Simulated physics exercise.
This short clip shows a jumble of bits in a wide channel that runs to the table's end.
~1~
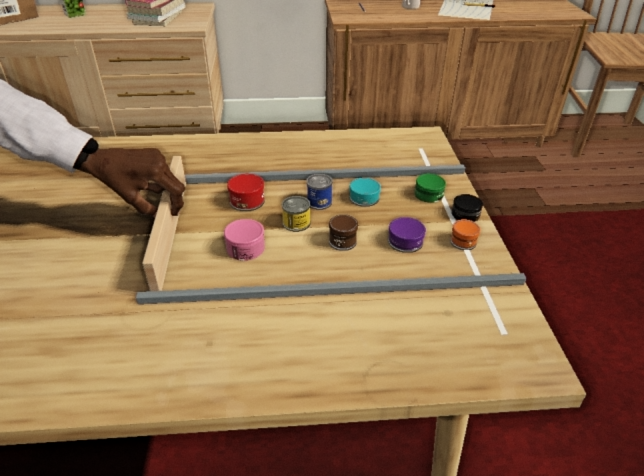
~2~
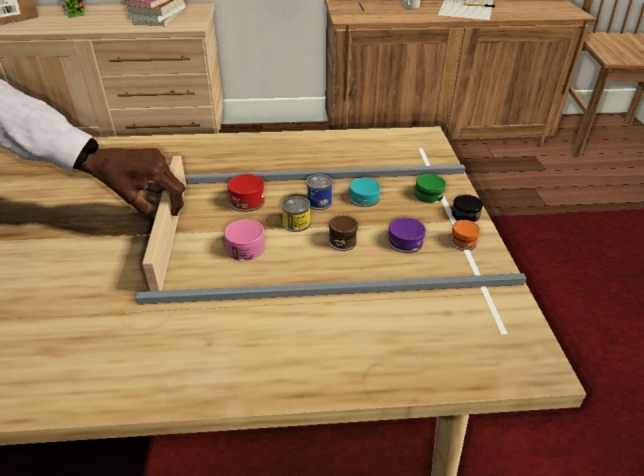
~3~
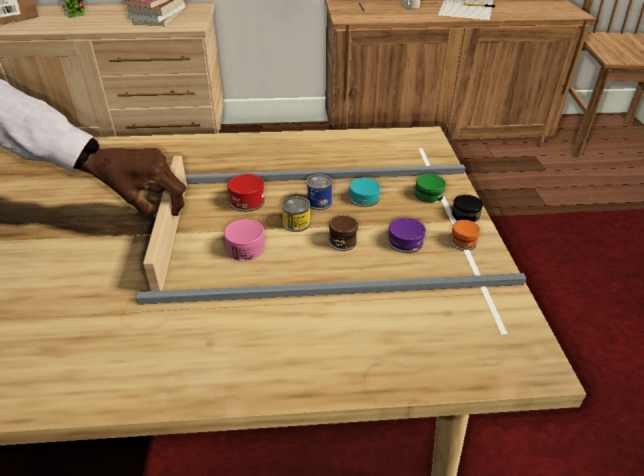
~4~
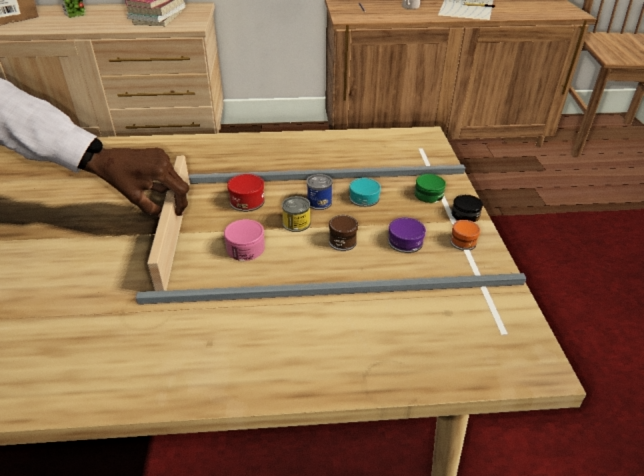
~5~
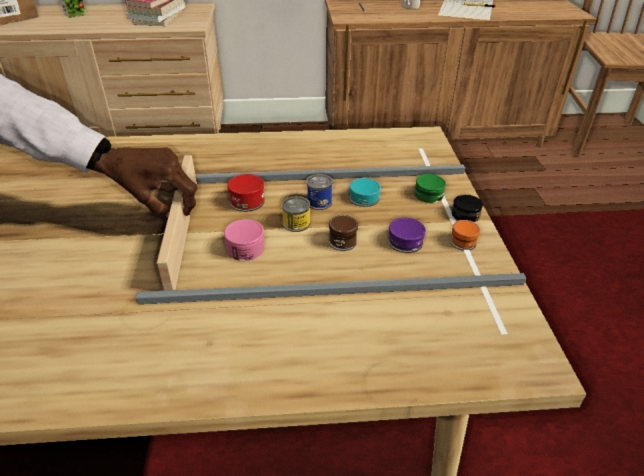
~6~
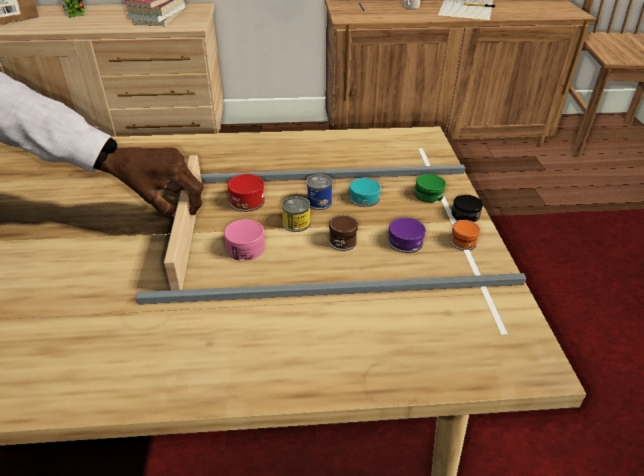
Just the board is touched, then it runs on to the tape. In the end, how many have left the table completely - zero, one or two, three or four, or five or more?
Looks like the tally of pieces that topple off is five or more there.
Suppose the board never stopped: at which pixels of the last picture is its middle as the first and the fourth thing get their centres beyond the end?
(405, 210), then (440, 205).
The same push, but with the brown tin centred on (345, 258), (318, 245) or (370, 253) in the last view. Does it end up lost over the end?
Well, in that order it stays aboard, stays aboard and stays aboard.
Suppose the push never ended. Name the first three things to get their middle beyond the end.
Order: Green tub, then orange tin, then black tub.
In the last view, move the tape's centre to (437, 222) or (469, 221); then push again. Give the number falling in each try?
The counts: 3 and 7.
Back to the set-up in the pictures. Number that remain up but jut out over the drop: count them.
I get 2.
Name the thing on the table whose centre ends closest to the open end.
Foremost one: Brown tin.
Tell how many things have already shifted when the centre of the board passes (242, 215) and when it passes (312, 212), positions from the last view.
First 2, then 6.
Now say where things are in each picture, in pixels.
Black tub (467, 208); orange tin (465, 235); green tub (430, 188); board (168, 218); tape (453, 221), in the first picture.
Orange tin (465, 235); purple tin (406, 235), in the second picture.
Green tub (430, 189); yellow tin (296, 214), in the third picture.
Black tub (467, 209); turquoise tin (365, 192), in the fourth picture.
Orange tin (465, 235); brown tin (343, 233), in the fifth picture.
Black tub (467, 209); orange tin (465, 235); green tub (430, 189); board (186, 217); tape (453, 221), in the sixth picture.
A little later, none off yet; black tub at rest near (467, 209); orange tin at rest near (465, 235); green tub at rest near (430, 189).
When it is over, the number that fall off is five or more; down, turquoise tin, purple tin, green tub, orange tin and black tub.
